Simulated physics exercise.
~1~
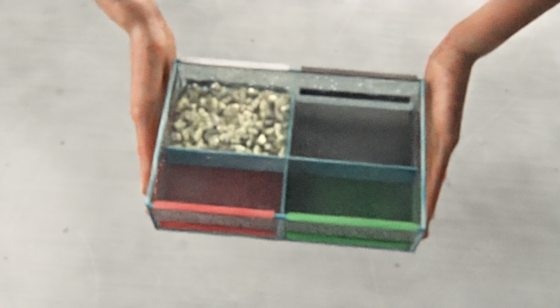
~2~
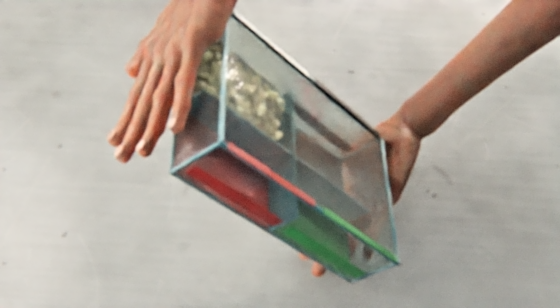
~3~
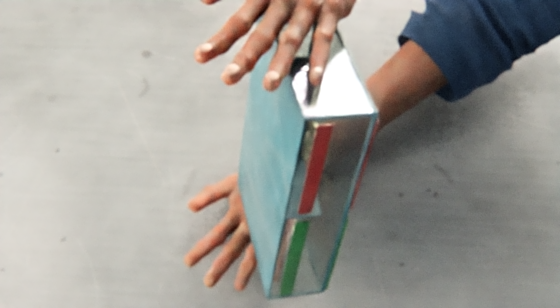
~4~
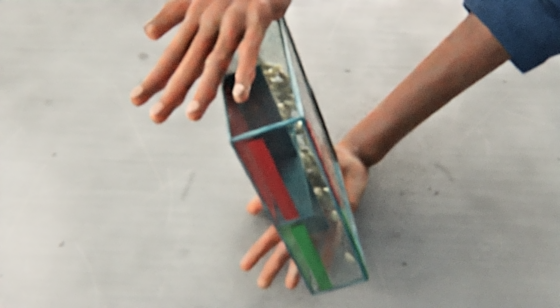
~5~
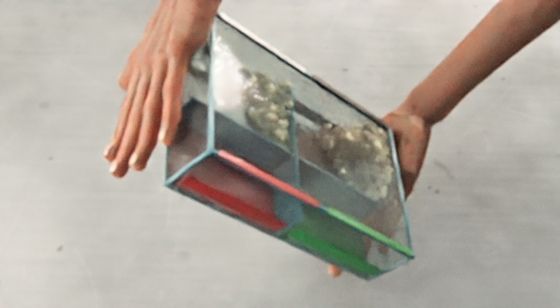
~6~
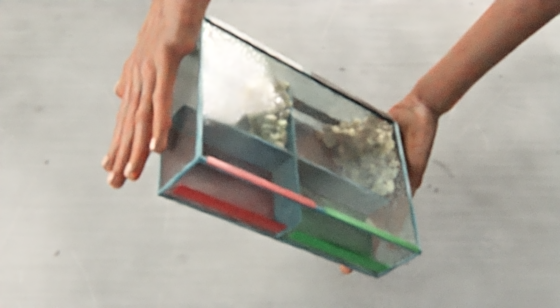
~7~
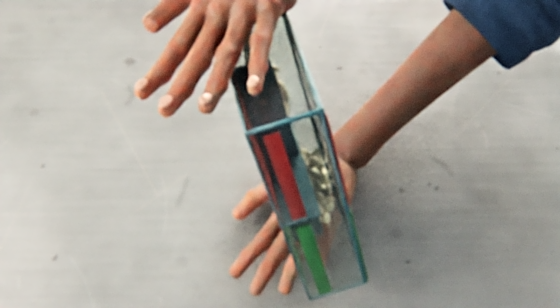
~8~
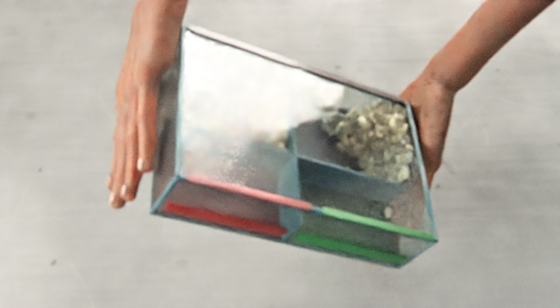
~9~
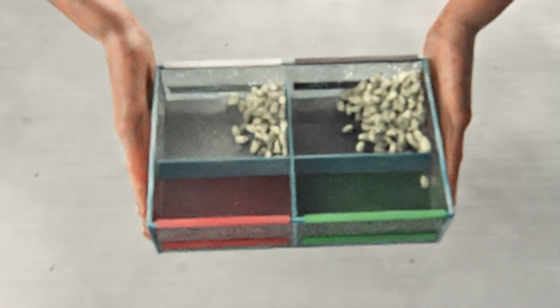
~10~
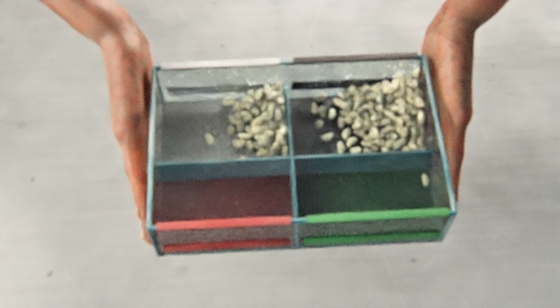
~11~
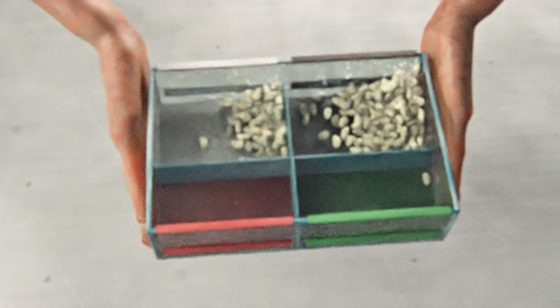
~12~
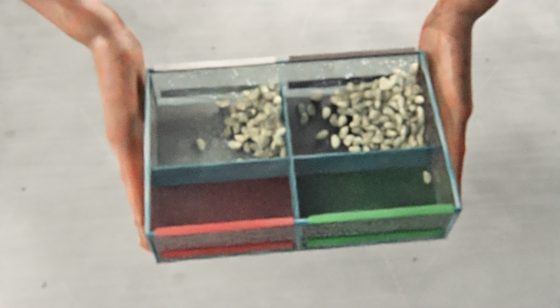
Two hands tipped a clear-lidded box of white beans steeply onto its side, eased it partway back, tipped it again, then levelled it, leaving the beans split between the two back sections, more in the right one, with a stray in the green section.
